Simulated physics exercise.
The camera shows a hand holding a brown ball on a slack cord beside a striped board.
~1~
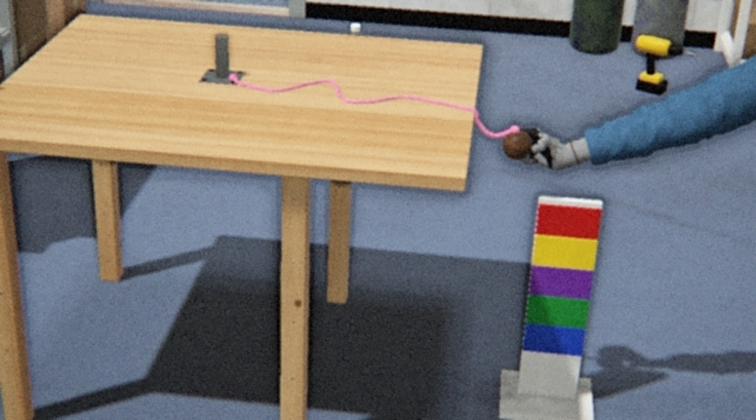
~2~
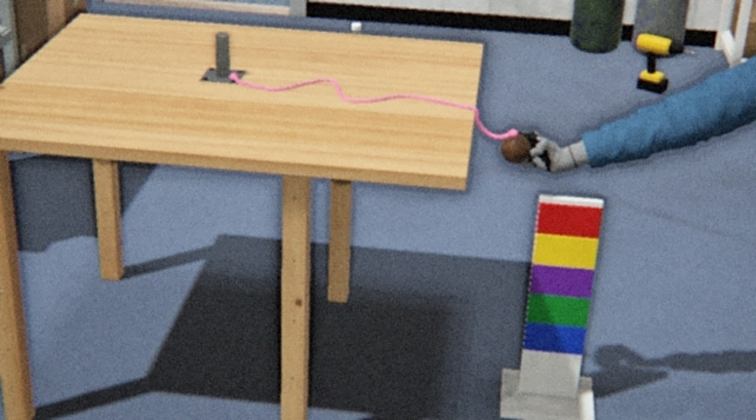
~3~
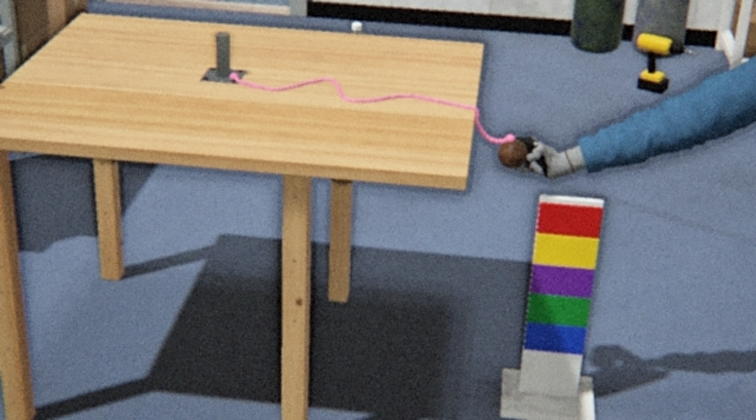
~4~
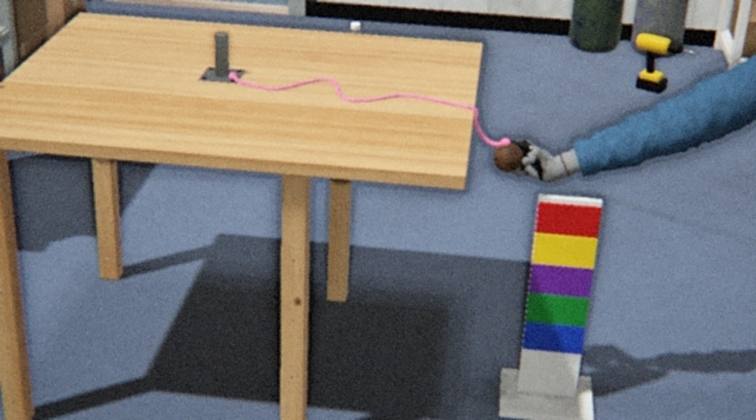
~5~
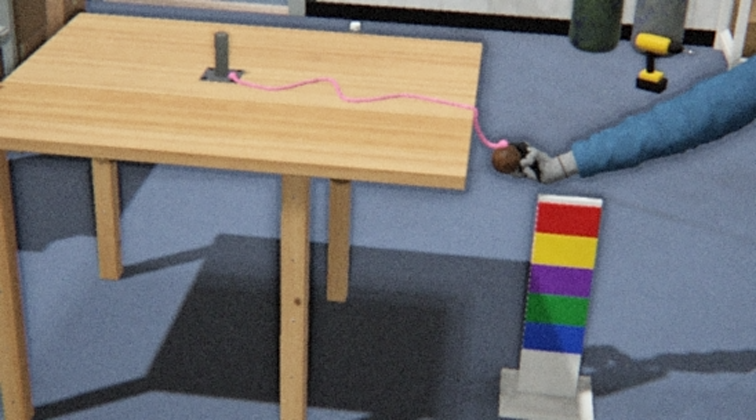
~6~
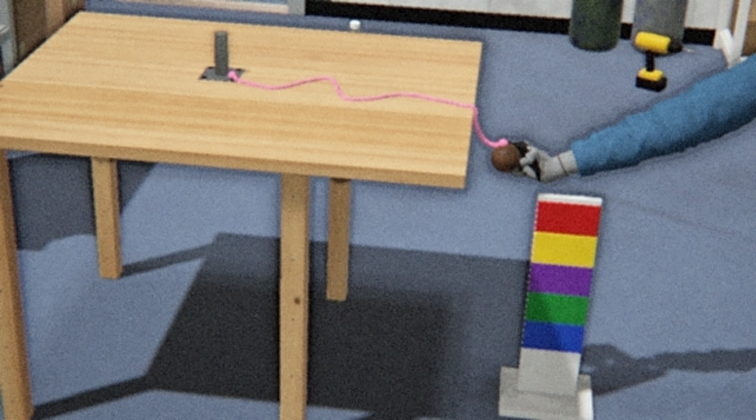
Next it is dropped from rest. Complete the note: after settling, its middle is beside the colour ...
... Yellow.
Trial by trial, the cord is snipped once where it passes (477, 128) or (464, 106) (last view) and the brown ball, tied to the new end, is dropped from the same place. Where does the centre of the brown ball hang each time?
Case by case: (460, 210), then (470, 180).
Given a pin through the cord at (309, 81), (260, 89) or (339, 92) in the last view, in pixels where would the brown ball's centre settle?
Going try by try, I'd put it close to (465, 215), then (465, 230), and finally (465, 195).
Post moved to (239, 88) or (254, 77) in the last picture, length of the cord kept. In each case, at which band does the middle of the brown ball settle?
First try: Purple; second try: Purple.
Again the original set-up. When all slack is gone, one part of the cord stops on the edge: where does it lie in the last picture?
(409, 95).
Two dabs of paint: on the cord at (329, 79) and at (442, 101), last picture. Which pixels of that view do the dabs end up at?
At (354, 90), then (472, 143).
Early on, ball near (495, 230); level with yellow.
Midway, ball near (442, 232); level with yellow.
Near the end, ball near (472, 239); level with yellow.
Finally, ball near (466, 239); level with yellow. Its middle rests at the yellow band.
